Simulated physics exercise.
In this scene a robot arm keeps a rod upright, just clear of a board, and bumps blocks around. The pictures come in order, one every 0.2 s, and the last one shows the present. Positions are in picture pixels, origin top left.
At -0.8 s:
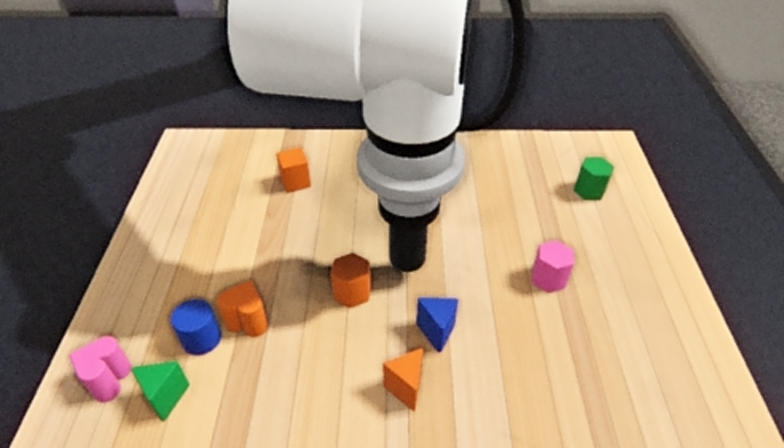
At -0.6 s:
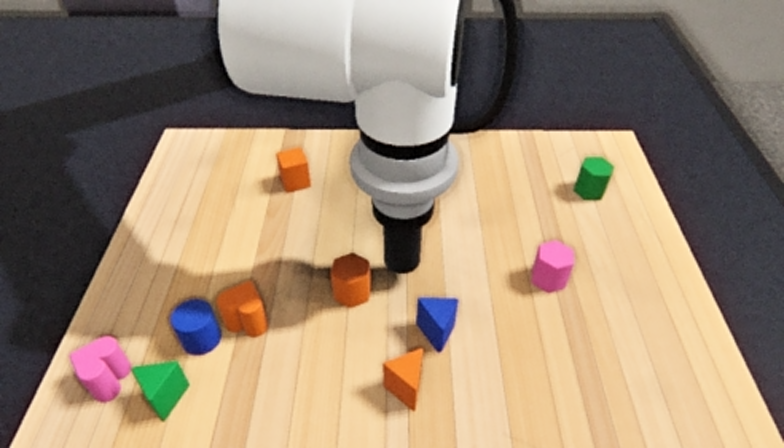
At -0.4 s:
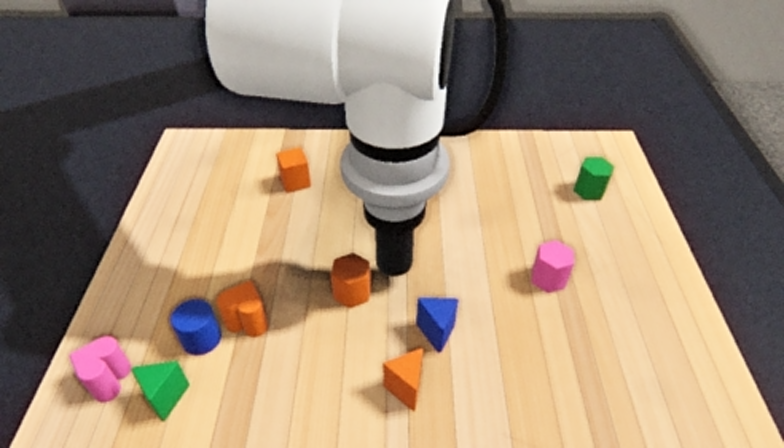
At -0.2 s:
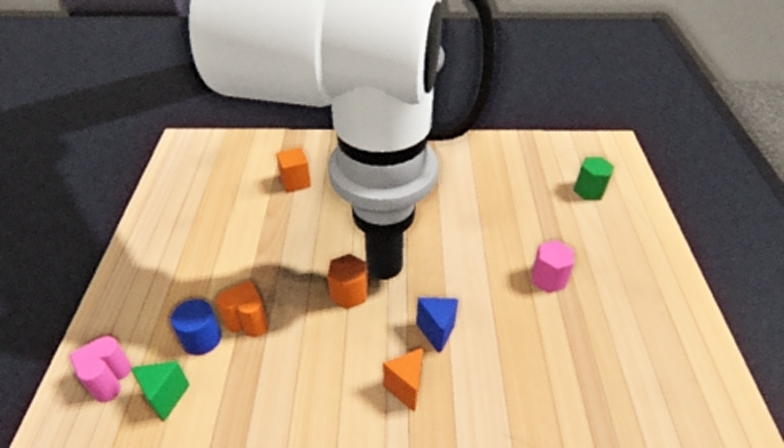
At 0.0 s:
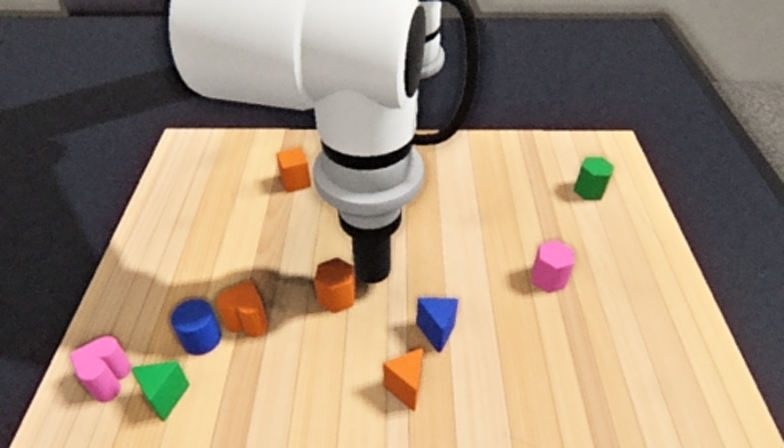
The clip opens on a white robot arm holding a black rod upright just right of an orange hexagonal block, with other colored blocks scattered across a wooden board. The arm moves slowly left until the rod nudges the hexagonal block slightly left, while the other blocks stay still.
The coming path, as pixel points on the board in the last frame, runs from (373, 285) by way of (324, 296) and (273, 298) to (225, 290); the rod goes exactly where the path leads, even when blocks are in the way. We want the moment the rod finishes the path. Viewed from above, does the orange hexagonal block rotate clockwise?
No, that is not how it ends up.
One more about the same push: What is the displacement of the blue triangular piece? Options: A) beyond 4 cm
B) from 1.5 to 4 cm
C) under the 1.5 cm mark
Answer: C.
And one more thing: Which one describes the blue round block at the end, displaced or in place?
Here the blue round block moves off its spot.
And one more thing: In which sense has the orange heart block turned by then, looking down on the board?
If we look at it from overhead, the orange heart block pivots clockwise.
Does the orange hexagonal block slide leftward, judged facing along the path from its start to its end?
It seems so.
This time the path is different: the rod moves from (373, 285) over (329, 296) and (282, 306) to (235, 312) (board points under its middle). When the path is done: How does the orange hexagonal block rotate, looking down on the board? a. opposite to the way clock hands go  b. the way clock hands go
a.
The first path, step by step. One third of the way, rod at (320, 282); orange hexagonal block at (282, 288), turned 20° anticlockwise.
Two thirds of the way, rod at (268, 283); blue round block at (170, 319); orange heart block at (209, 310), turned 50° clockwise; orange hexagonal block at (252, 304), turned 75° anticlockwise.
At the end, rod at (220, 275); blue round block at (169, 319); orange heart block at (207, 311), turned 55° clockwise; orange hexagonal block at (252, 304), turned 80° anticlockwise; blue triangular piece unmoved.
